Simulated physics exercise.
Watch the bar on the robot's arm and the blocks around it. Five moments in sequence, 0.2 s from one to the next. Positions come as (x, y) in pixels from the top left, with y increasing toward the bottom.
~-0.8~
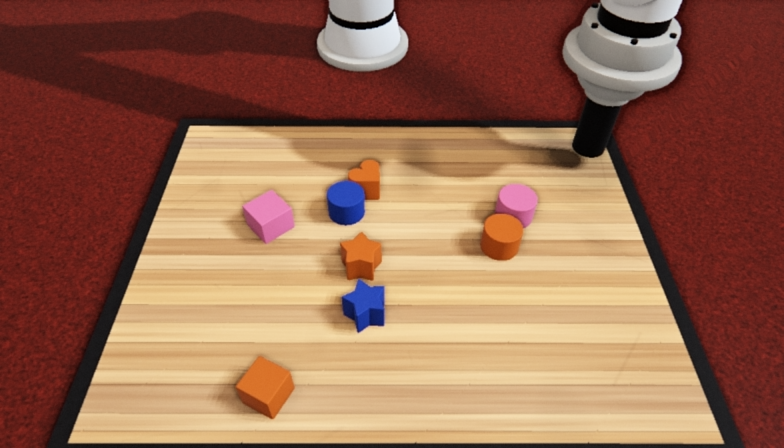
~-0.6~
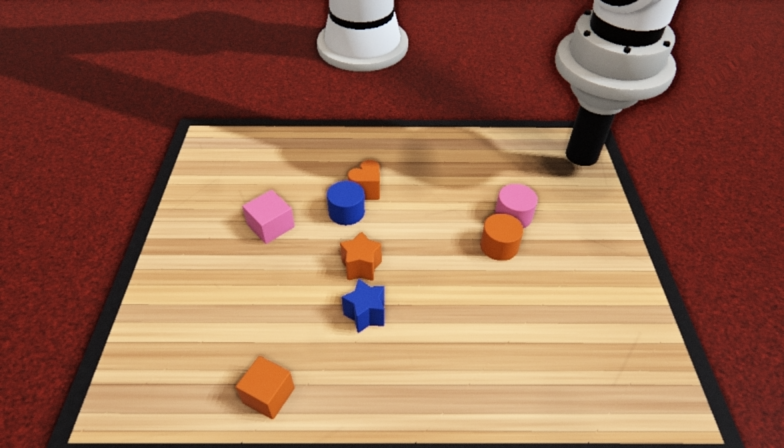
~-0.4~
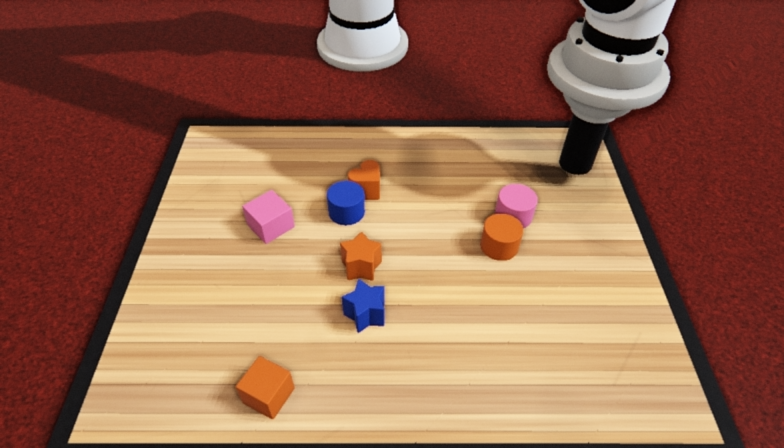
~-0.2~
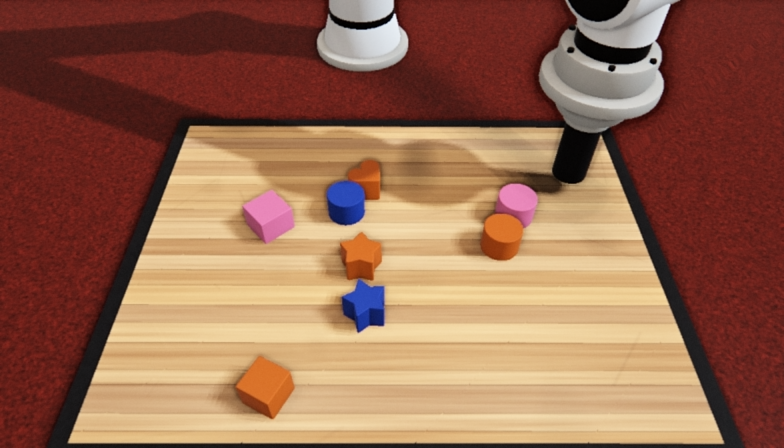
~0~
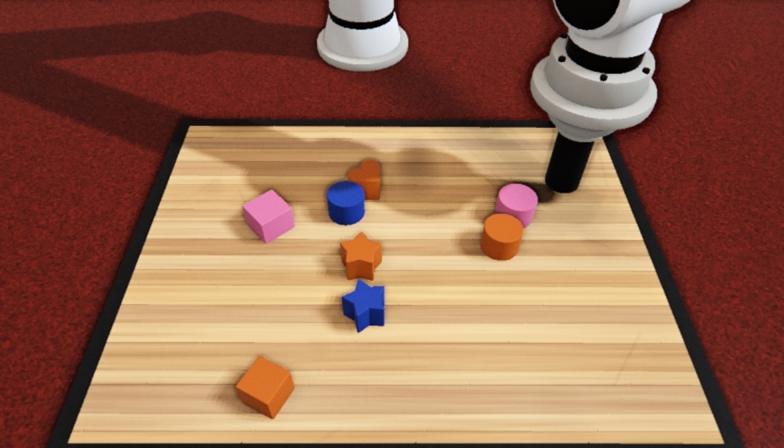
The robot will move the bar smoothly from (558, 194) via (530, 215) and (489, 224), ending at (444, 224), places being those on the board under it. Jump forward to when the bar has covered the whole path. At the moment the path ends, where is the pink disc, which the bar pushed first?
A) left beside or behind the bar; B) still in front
Correct choice: B.
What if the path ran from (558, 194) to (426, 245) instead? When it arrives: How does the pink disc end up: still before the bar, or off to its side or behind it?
It will keep going ahead of the bar.
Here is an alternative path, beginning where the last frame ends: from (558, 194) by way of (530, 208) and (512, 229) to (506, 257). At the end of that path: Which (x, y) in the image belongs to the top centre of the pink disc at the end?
I'd guess (474, 215).
The first path, step by step. One third of the way, bar (534, 203); orange disc (499, 231); pink disc (501, 203).
Two thirds of the way, bar (492, 212); orange disc (496, 234); pink disc (456, 207).
At the end, bar (446, 212); orange disc (496, 234); pink disc (409, 209).
